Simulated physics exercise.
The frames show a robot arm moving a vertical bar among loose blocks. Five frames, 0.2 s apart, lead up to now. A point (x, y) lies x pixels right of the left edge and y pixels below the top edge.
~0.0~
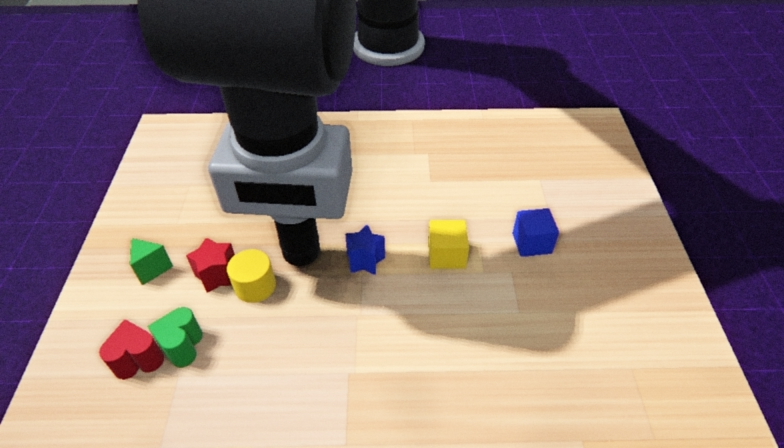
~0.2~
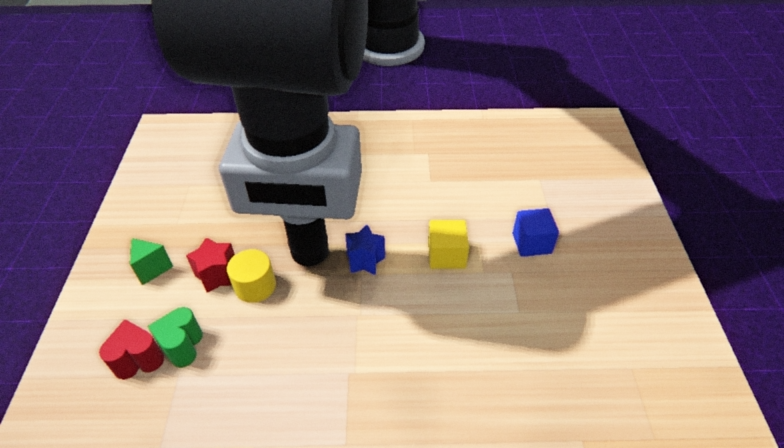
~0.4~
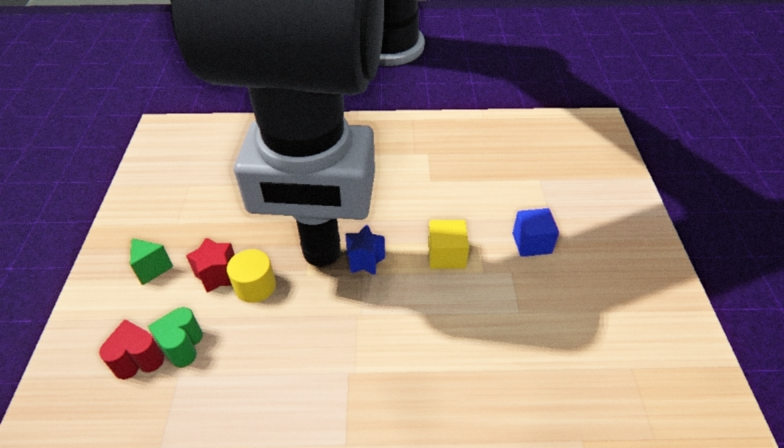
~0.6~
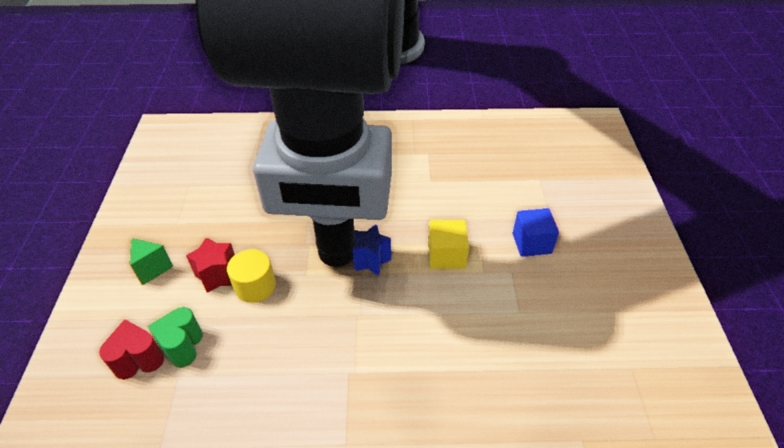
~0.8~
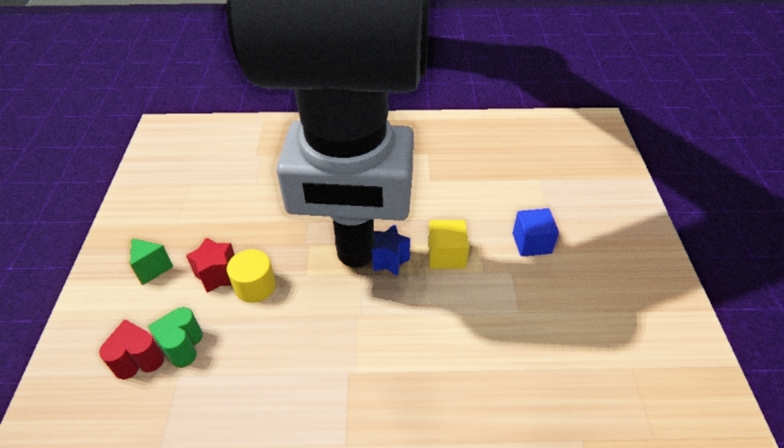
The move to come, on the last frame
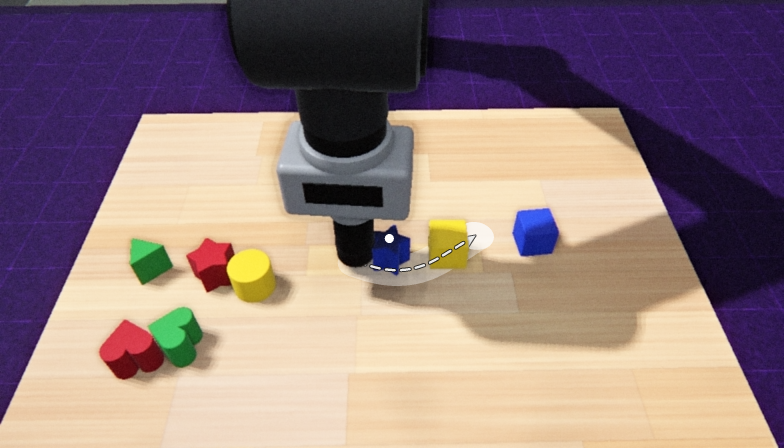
The video shows a robot arm moving a dark vertical bar rightward across a wooden surface among loose coloured blocks, meeting a blue star block and pushing it a short way right, closer to a yellow block.
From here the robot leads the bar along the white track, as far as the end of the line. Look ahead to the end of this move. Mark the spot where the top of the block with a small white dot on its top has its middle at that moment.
The centre of its top face lies at (512, 217).
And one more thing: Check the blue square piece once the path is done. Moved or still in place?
It is moved off its spot.
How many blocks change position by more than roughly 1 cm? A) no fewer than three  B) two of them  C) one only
I'll go with A - no fewer than three.
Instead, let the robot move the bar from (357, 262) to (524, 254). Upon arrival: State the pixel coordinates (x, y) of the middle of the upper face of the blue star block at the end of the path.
I'd guess (565, 234).
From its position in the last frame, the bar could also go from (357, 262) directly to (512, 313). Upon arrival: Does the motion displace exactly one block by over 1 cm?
No
Path on the board, from (357, 262) over (401, 270) and (442, 256) to (475, 236); the dot is on the blue star block.
On the path given first. One third of the way, bar (403, 262); blue star block (437, 243); yellow square piece (470, 229), turned 25° anticlockwise.
Two thirds of the way, bar (443, 248); blue star block (478, 233); yellow square piece (507, 219), turned 40° anticlockwise; blue square piece (550, 218).
At the end, bar (477, 227); blue star block (512, 217); yellow square piece (544, 208), turned 25° anticlockwise; blue square piece (586, 213).
